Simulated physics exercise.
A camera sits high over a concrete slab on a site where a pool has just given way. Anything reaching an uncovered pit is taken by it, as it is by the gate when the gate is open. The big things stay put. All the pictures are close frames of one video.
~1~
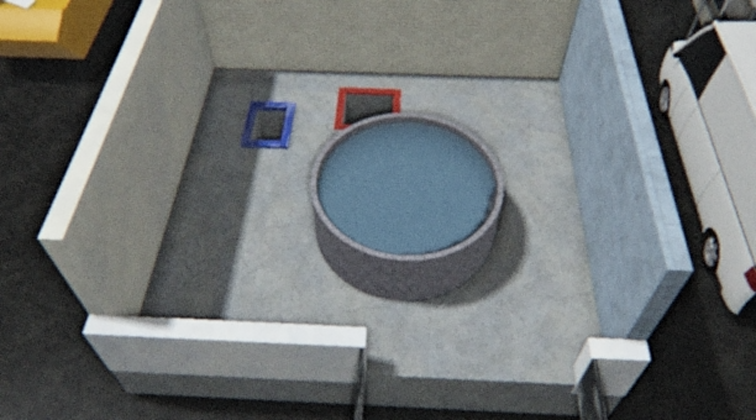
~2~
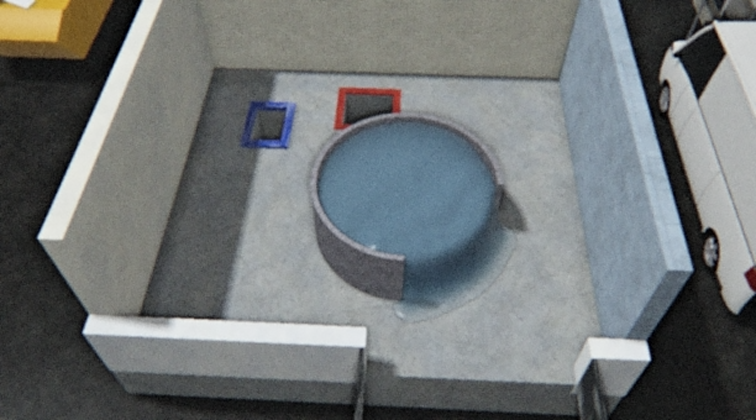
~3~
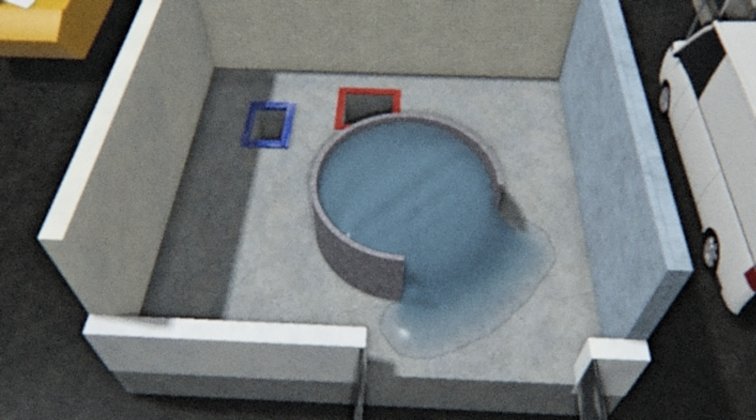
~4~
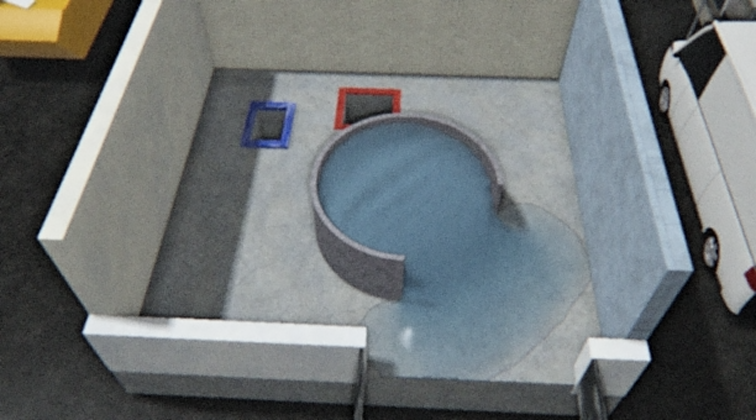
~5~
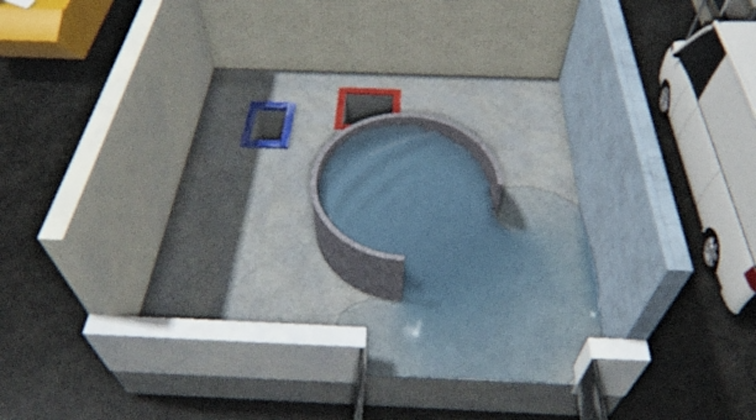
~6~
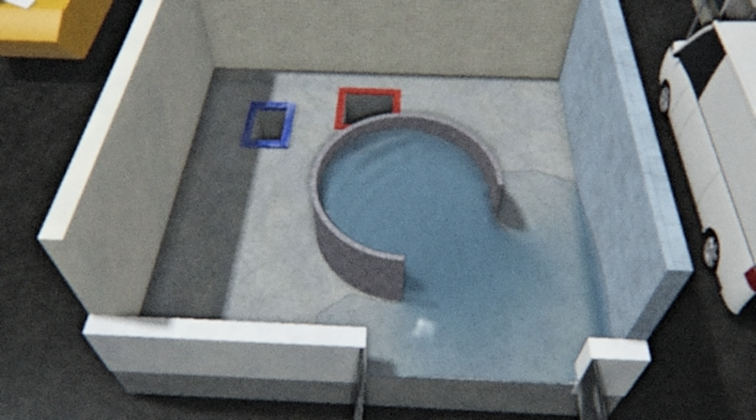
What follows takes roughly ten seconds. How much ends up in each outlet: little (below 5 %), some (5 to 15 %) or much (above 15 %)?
Outlet by outlet: Gate - much, red pit - some, blue pit - little.
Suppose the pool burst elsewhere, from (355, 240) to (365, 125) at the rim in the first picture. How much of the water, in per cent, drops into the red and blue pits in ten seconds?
Per cent: Red 25, blue 20.
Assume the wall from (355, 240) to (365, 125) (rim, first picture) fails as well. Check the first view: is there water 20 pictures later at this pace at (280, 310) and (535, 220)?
Respectively: Swamped and spared.
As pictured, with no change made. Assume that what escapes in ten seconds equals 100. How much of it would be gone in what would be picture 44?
Near 85 in a hundred.
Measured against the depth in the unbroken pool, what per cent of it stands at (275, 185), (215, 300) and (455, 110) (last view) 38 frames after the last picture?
Going in order, that's 0, 0 and 10 %.
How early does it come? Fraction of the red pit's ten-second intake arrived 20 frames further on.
I'd put it at about 0 per cent.
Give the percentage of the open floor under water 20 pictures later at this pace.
About 45 per cent.
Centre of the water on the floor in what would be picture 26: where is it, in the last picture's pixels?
Around pixel (466, 225) of the last picture.
A moment on, water covers 25 % of the floor; the gate 15 %, the red pit 0 %, the blue pit 0 %.
Next, water covers 35 % of the floor; the gate 30 %, the red pit 0 %, the blue pit 0 %.
Then, water covers 45 % of the floor; the gate 46 %, the red pit 0 %, the blue pit 0 %.
Later, water covers 55 % of the floor; the gate 60 %, the red pit 3 %, the blue pit 0 %.
In the end, water covers 80 % of the floor; the gate 68 %, the red pit 8 %, the blue pit 0 %.
